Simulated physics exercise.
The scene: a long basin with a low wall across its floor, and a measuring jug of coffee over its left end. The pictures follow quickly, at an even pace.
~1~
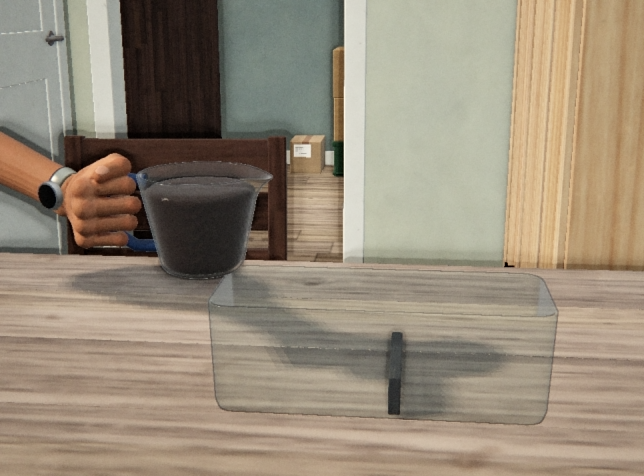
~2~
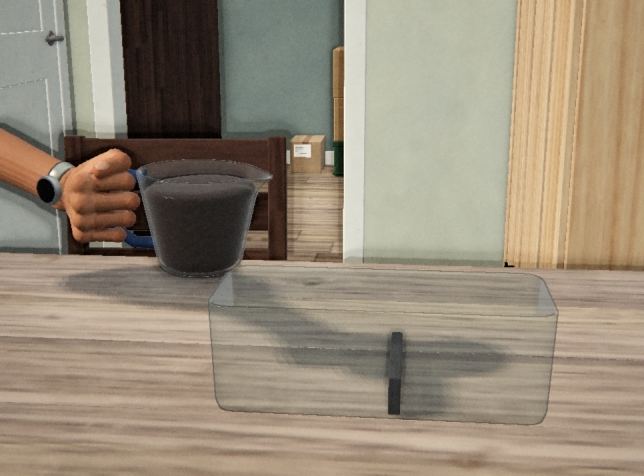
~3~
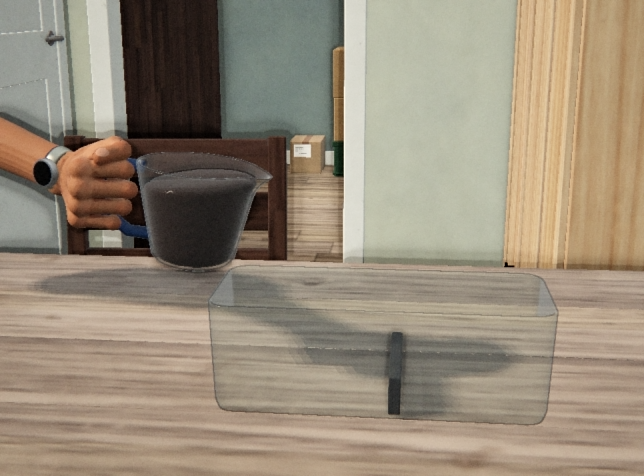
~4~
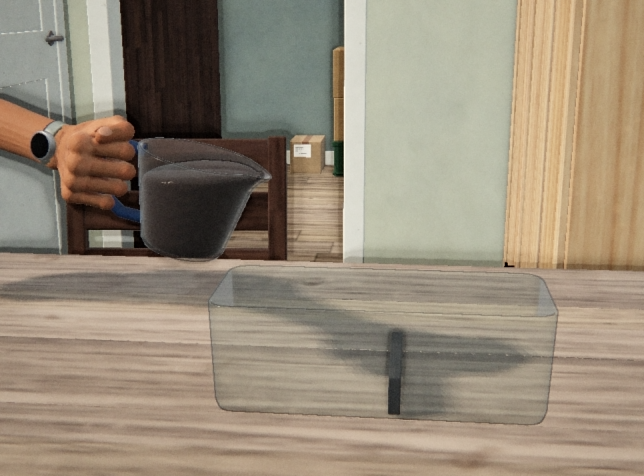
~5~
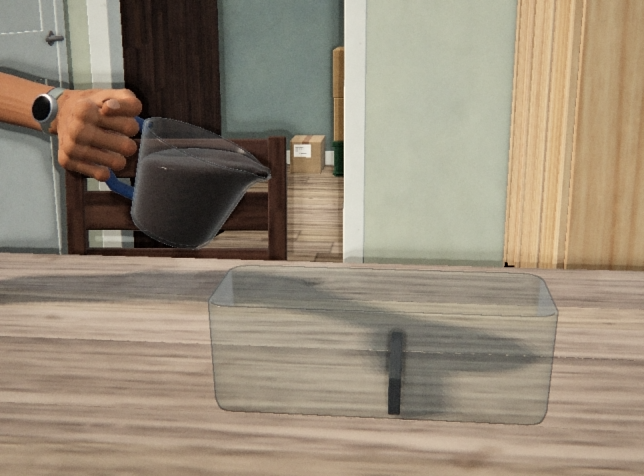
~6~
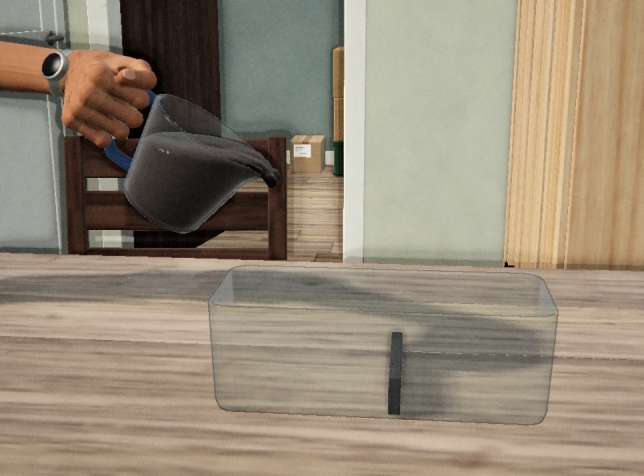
A hand lifting and tilting a measuring jug of dark coffee rightward above the left end of a clear basin on a table.
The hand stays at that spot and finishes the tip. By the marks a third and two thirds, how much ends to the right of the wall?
It comes to less than a third.
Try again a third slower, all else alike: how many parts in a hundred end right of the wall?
Close to 10 per cent.
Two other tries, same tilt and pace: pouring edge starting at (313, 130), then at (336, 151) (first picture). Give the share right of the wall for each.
The first gives 70 %, the second 75 %.
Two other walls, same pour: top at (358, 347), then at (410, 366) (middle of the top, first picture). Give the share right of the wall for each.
First some 80, then 20 per cent.
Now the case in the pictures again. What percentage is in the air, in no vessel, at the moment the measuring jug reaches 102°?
Roughly 45 in a hundred.
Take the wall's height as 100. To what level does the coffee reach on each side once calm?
Near 50 on the left, 20 on the right.
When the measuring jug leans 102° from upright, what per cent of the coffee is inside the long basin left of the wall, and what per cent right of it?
The left part 15 per cent, the right part 0.
A moment on, the measuring jug is tipped right over and 38 per cent is still to pour, 17 is left of the wall and 0 right of it.
Next, the measuring jug is tipped right over and 0 per cent is still to pour, 69 is left of the wall and 21 right of it.
Then the measuring jug is tipped right over and 0 per cent is still to pour, 75 is left of the wall and 20 right of it.
Later the measuring jug is tipped right over and 0 per cent is still to pour, 76 is left of the wall and 21 right of it.
In the end 76 per cent lies left of the wall, 21 right of it and 4 outside.
